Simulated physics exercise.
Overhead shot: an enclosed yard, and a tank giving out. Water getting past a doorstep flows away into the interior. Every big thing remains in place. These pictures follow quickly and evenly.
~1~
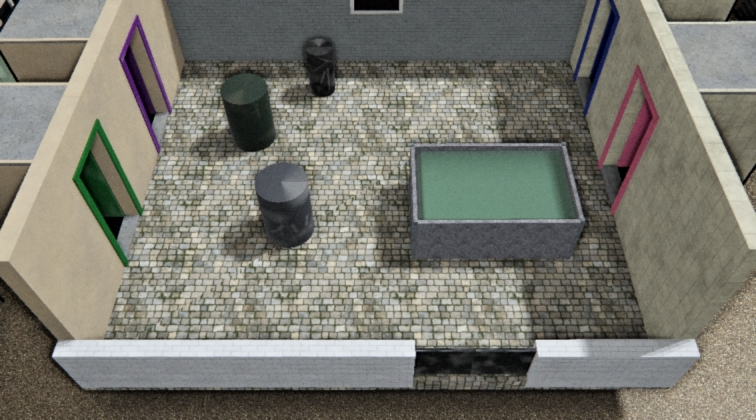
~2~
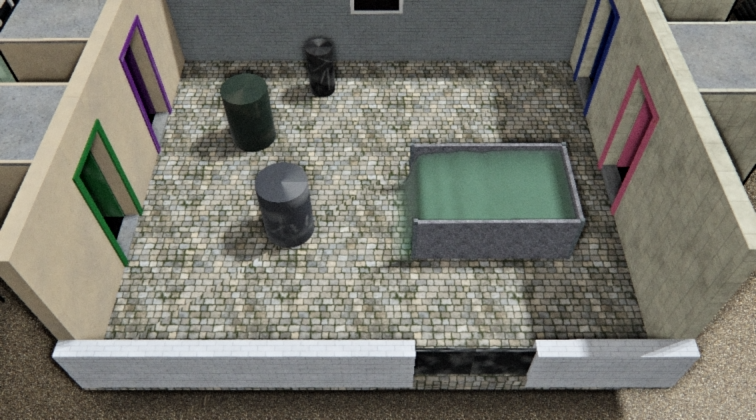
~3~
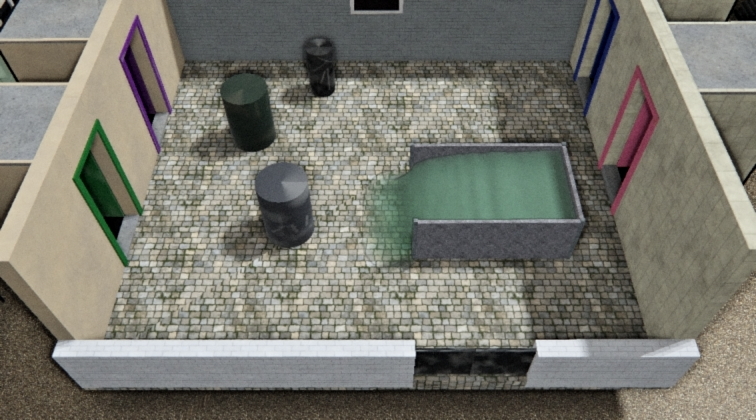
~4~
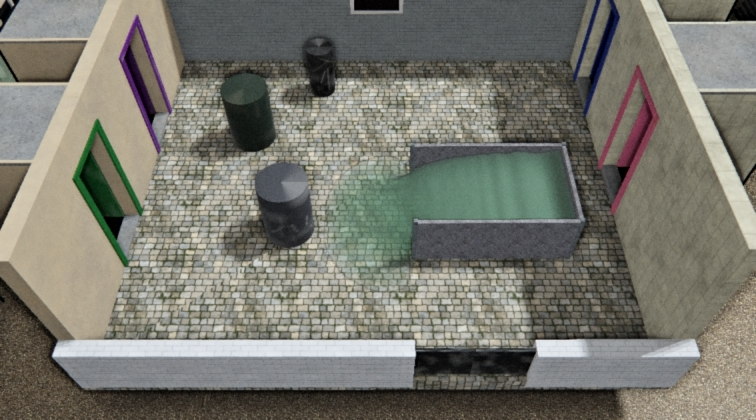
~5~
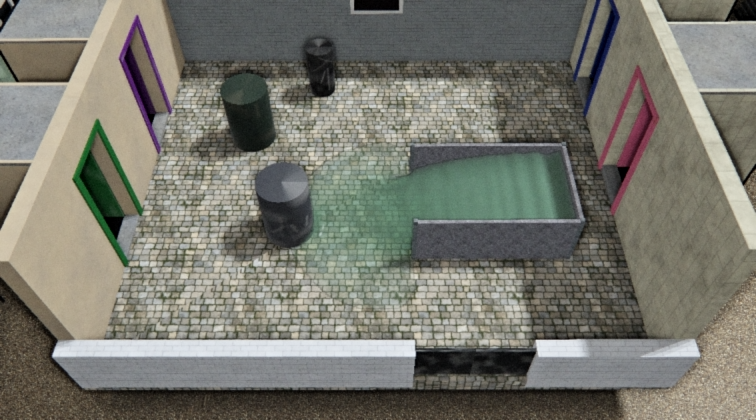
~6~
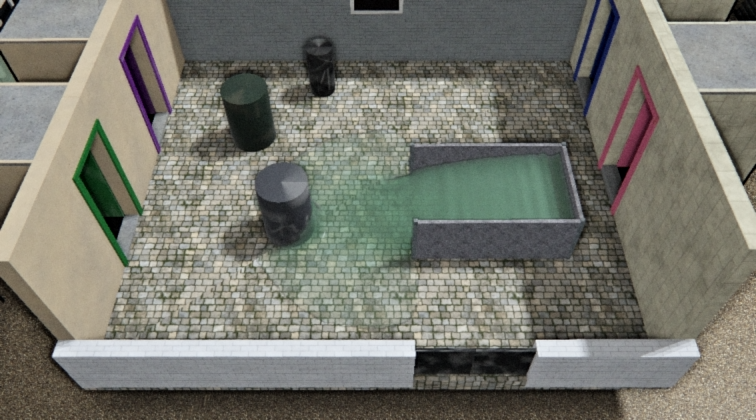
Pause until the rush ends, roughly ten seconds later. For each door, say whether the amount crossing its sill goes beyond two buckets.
In order: The blue door stays within two buckets of inflow; the pink door stays within two buckets of inflow; the purple door passes two buckets of inflow; the green door passes two buckets of inflow.
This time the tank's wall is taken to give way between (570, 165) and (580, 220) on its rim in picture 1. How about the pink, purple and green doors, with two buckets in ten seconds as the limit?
In that case the pink door overshoots, while the purple door undershoots and the green door overshoots.
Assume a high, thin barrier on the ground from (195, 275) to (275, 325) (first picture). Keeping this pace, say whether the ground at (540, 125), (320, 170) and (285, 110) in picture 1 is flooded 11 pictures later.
Results in order: Bone-dry / swamped / swamped.
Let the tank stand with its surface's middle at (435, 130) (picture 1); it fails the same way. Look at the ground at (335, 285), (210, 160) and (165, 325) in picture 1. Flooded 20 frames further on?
Hit, hit, hit.
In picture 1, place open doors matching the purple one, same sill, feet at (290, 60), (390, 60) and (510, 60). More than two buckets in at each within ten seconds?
The first new doorway tops it, the second comes up short, the third comes up short.
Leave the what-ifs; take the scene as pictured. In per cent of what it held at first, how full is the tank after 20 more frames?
Near 20 in a hundred.
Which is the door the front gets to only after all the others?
Answer - the pink-painted one.
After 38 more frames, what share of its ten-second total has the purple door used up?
I make it 90 per cent.
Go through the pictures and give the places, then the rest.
In the first picture, the open tank at (493, 184) is whole and still.
In the second picture, the front is at (410, 261), out from the gap at (414, 208).
In the third picture, the front is at (388, 267), out from the gap at (414, 209).
In the fourth picture, the front is at (346, 270), out from the gap at (414, 210).
In the fifth picture, the front is at a hidden place, out from the gap at (414, 211).
In the sixth picture, the front is at a hidden place, out from the gap at (414, 211).
A moment on, water covers 35 % of the floor; the blue door not reached, the pink door not reached, the purple door not reached, the green door not reached.
Next, water covers 45 % of the floor; the blue door not reached, the pink door not reached, the purple door over two buckets in, the green door wet at the sill, nothing in.
Then, water covers 55 % of the floor; the blue door not reached, the pink door not reached, the purple door far over two buckets in, the green door over two buckets in.
Later, water covers 80 % of the floor; the blue door not reached, the pink door not reached, the purple door far over two buckets in, the green door far over two buckets in.
In the end, water covers 100 % of the floor; the blue door under two buckets in, the pink door wet at the sill, nothing in, the purple door far over two buckets in, the green door far over two buckets in.
